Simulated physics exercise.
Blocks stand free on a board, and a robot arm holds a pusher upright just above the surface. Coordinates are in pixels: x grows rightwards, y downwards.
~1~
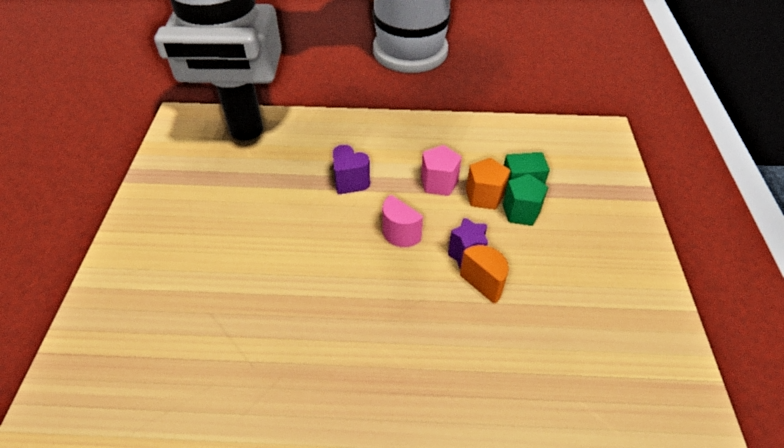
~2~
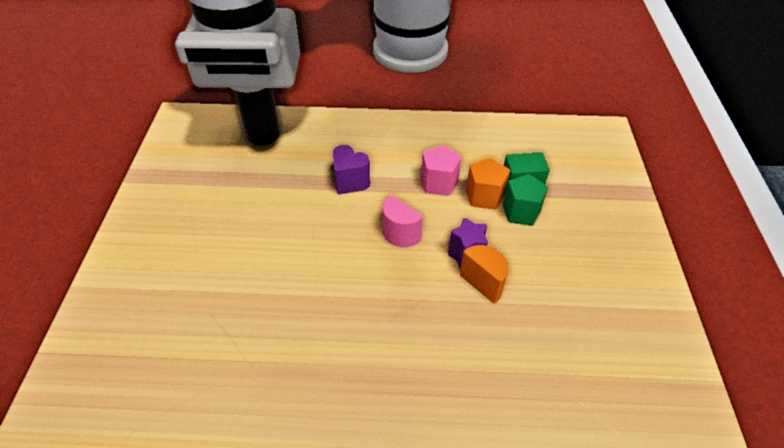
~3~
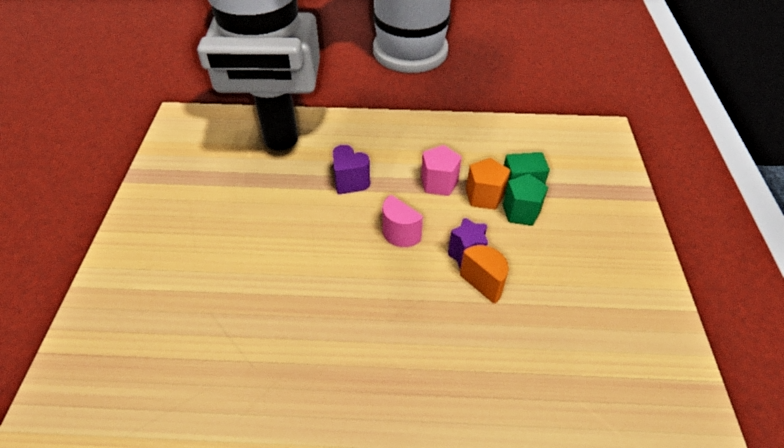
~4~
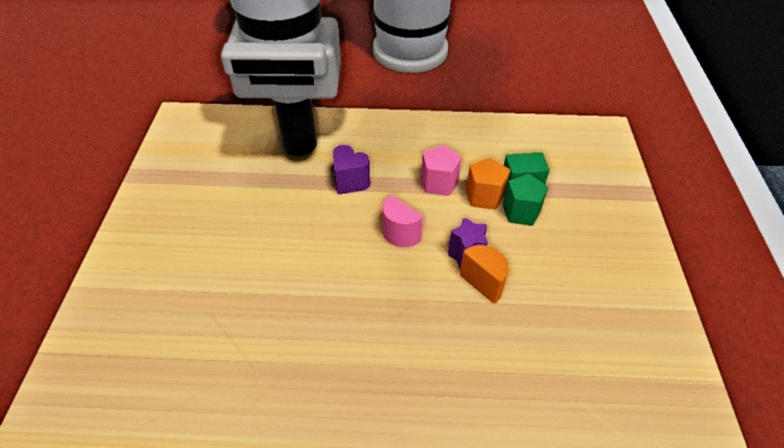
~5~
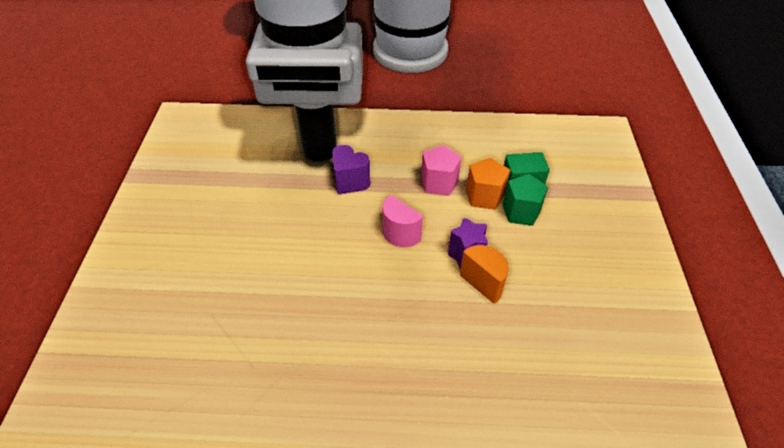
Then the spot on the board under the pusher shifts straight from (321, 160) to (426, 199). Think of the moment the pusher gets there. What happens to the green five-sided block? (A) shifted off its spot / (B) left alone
Option B.
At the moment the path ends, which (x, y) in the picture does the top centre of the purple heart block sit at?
At pixel (385, 187).
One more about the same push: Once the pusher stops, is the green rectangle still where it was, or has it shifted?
At the moment the path ends, the green rectangle still stands where it did.
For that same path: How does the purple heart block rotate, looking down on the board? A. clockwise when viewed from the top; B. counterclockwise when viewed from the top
Choice A: Clockwise when viewed from the top.
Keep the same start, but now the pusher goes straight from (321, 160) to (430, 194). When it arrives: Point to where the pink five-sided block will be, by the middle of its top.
It is going to be at (462, 156).
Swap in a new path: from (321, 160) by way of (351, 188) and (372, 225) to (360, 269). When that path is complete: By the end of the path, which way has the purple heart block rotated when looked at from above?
I'd predict that, seen from above, the purple heart block rotates counter-clockwise.
The first path, step by step. One third of the way, pusher (355, 162); purple heart block (367, 173), turned 40° clockwise.
Two thirds of the way, pusher (391, 175); purple heart block (382, 184), turned 110° clockwise.
At the end, pusher (427, 189); purple heart block (385, 187), turned 125° clockwise; pink five-sided block (454, 158), turned 35° anticlockwise; orange five-sided block (492, 171); green rectangle not moved; green five-sided block not moved.
